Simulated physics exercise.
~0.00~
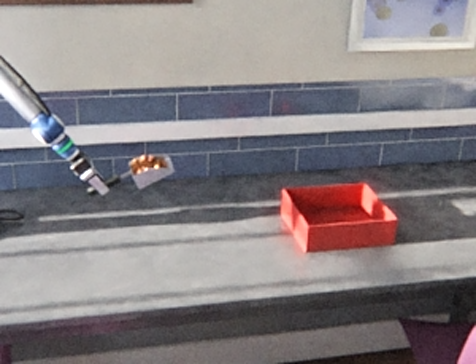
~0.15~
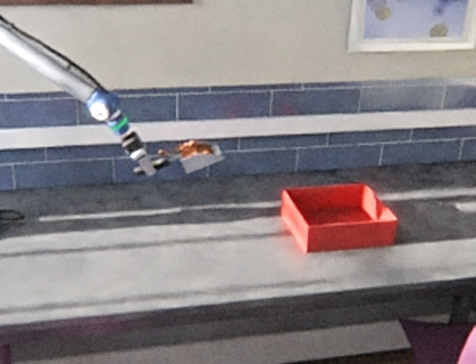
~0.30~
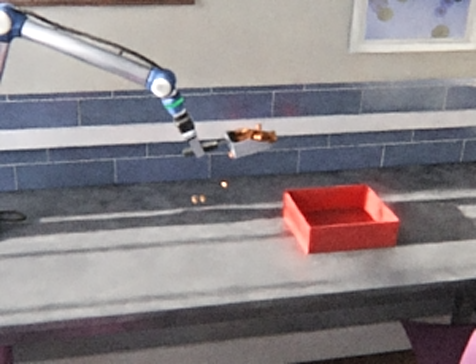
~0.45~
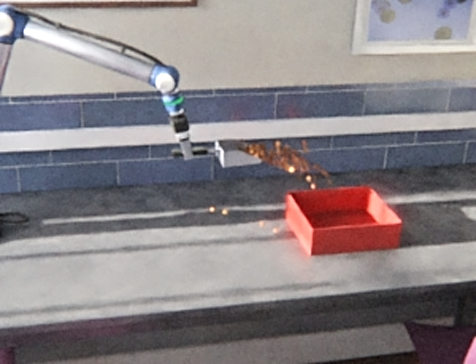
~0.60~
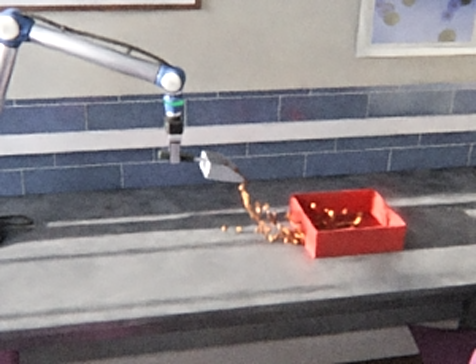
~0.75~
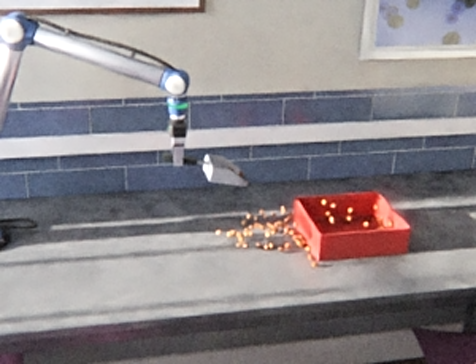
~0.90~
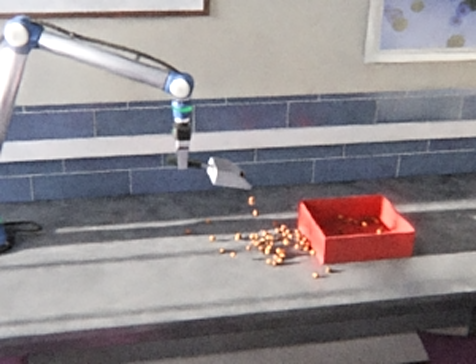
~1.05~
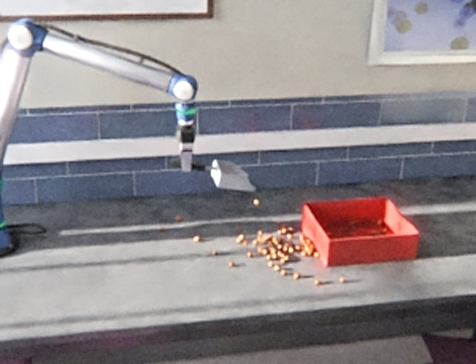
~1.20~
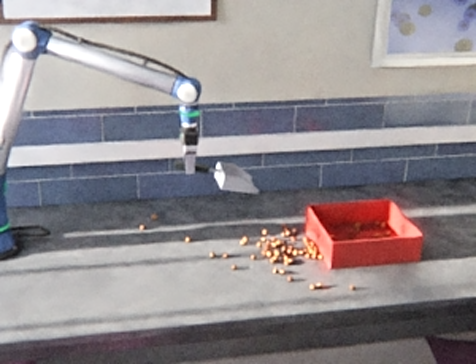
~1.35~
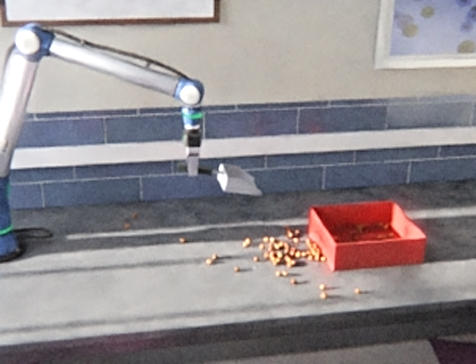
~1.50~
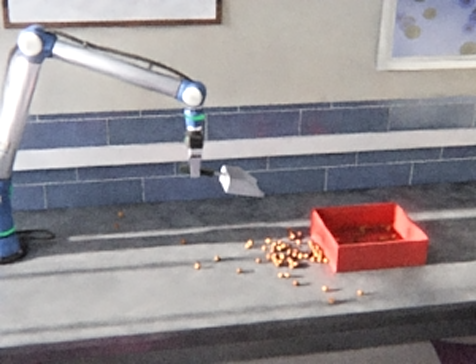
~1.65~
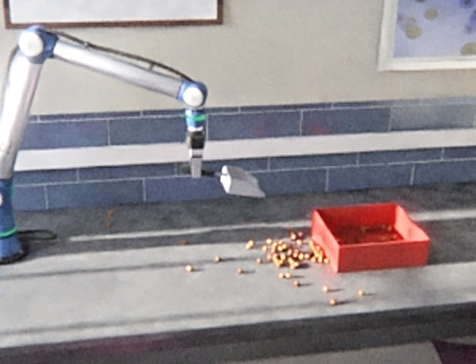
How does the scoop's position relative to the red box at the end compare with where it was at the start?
At the start the scoop is far to the left of the red box, while at the end it is much closer to the box, though still to its left and above the table.
